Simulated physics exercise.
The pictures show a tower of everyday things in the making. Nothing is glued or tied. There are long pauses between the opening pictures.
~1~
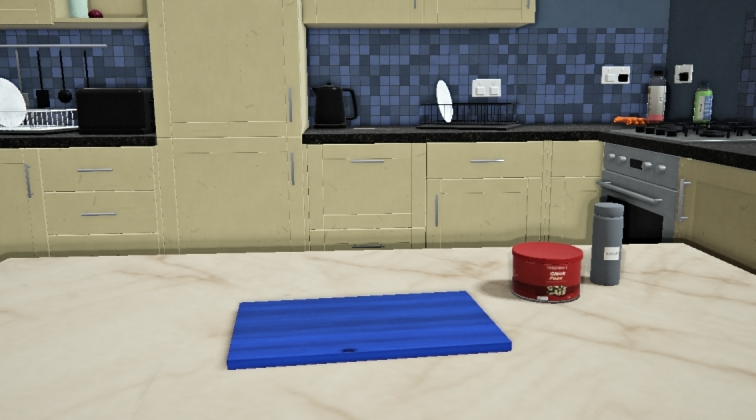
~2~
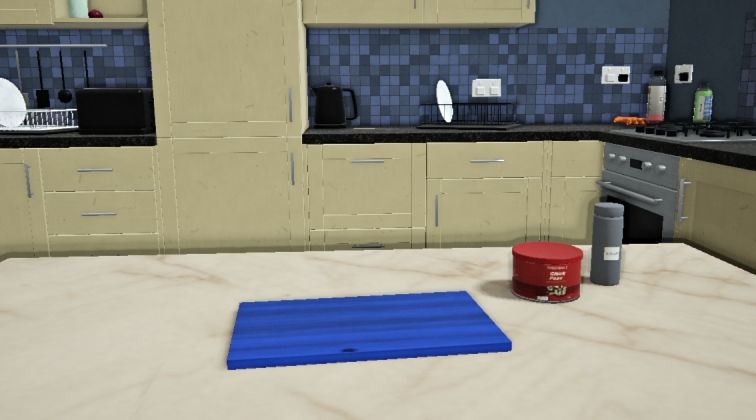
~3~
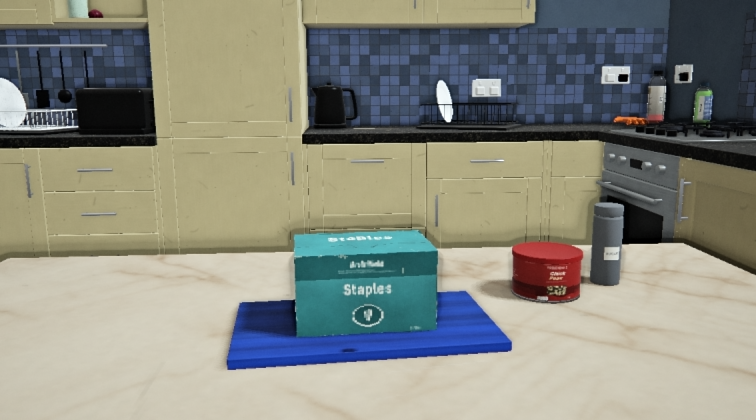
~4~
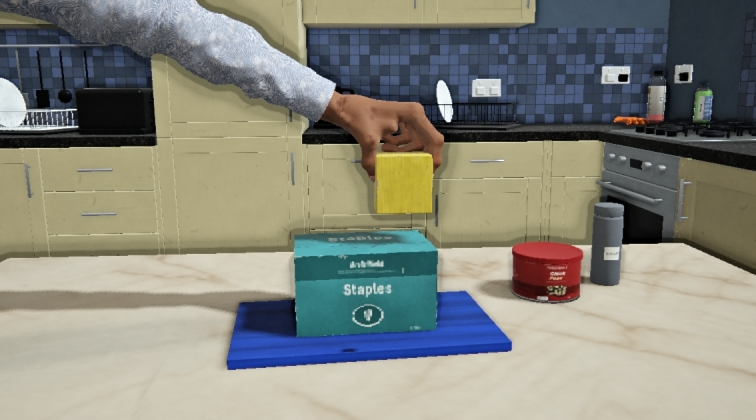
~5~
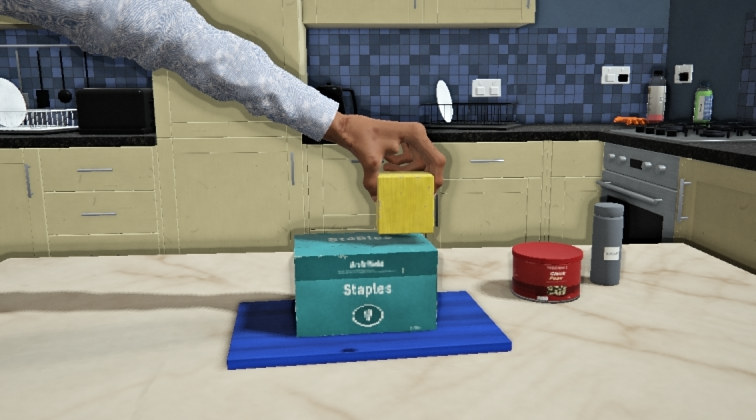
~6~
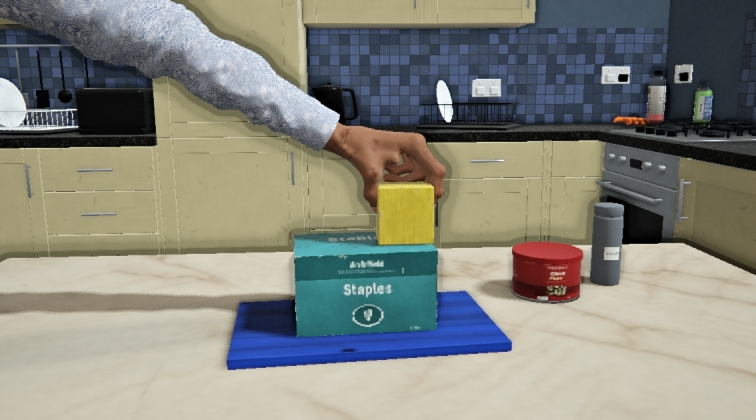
A turquoise box of staples appears on the blue board lying on a marble-look counter, beside a red tub and a grey container. A hand then reaches in from the left holding a yellow block above the box, lowers it, and sets it on the right side of the top, still gripping it.
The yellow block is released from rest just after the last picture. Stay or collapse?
As it turns out, it holds.
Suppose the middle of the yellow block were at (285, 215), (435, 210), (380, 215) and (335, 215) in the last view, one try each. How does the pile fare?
First, it gives way; second, it gives way; third, it keeps its balance; fourth, it keeps its balance.
Then, 0.50 s after the last picture, nothing has stirred.
Then, 1.10 s after the last picture, yellow block resting near (404, 213).
At rest, all 5 in place. Seen from the same camera at the end, yellow block near (405, 213). The pile keeps its balance.
